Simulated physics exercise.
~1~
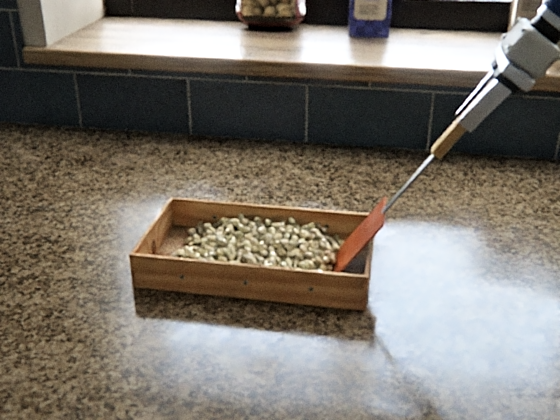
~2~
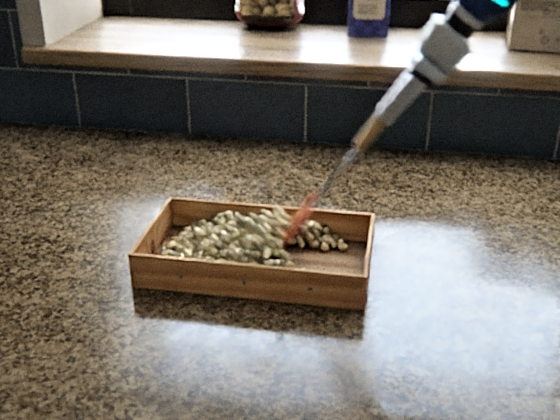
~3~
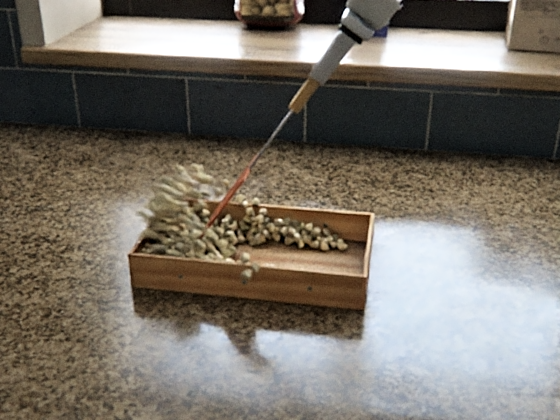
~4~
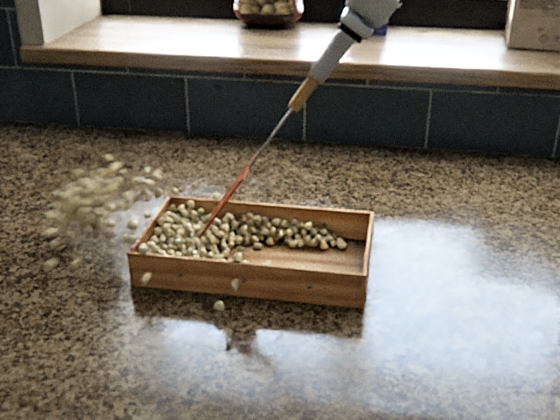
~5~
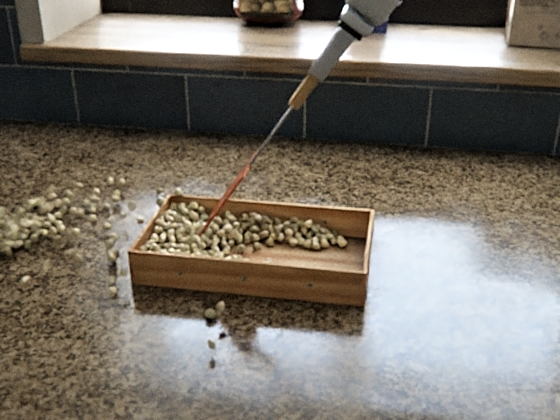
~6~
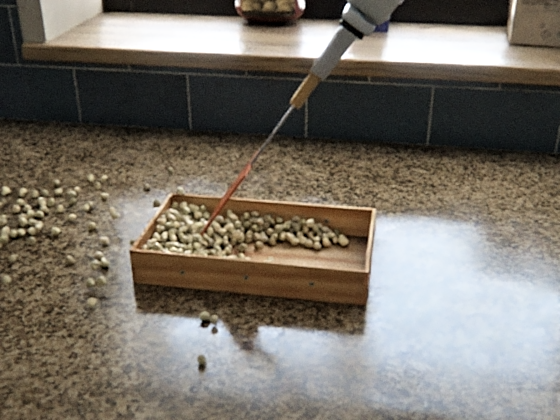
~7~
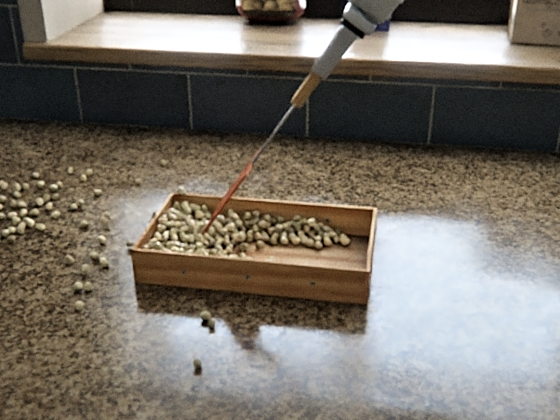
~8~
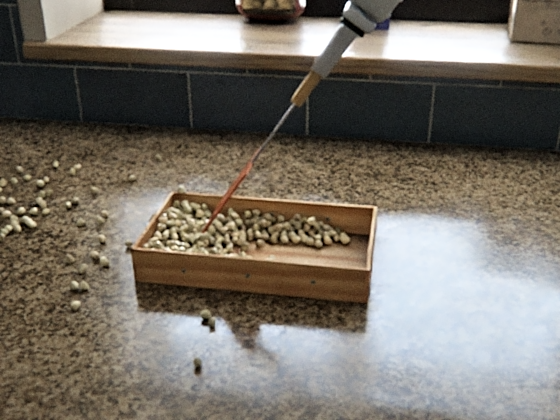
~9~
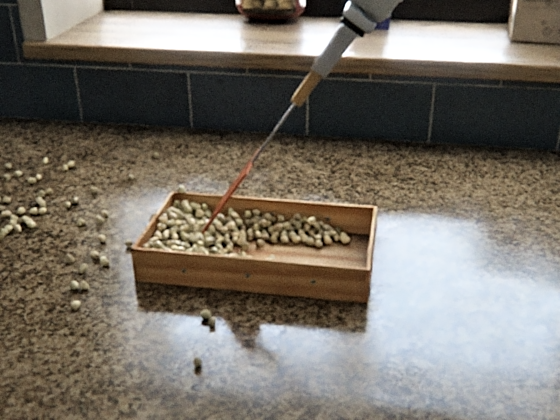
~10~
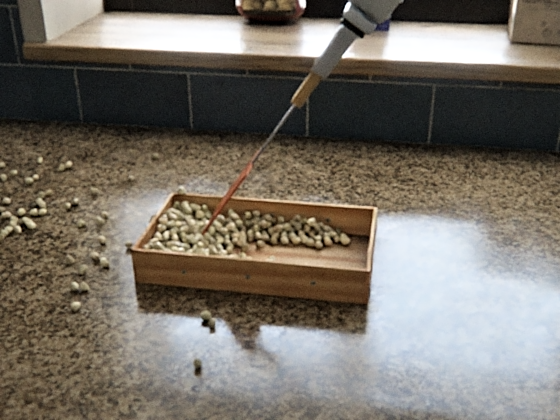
Pale dried beans flew over the left end of a wooden tray when a robot arm swept an orange turner through them, scattering many across the speckled counter, while the rest stayed heaped inside around the now still blade.
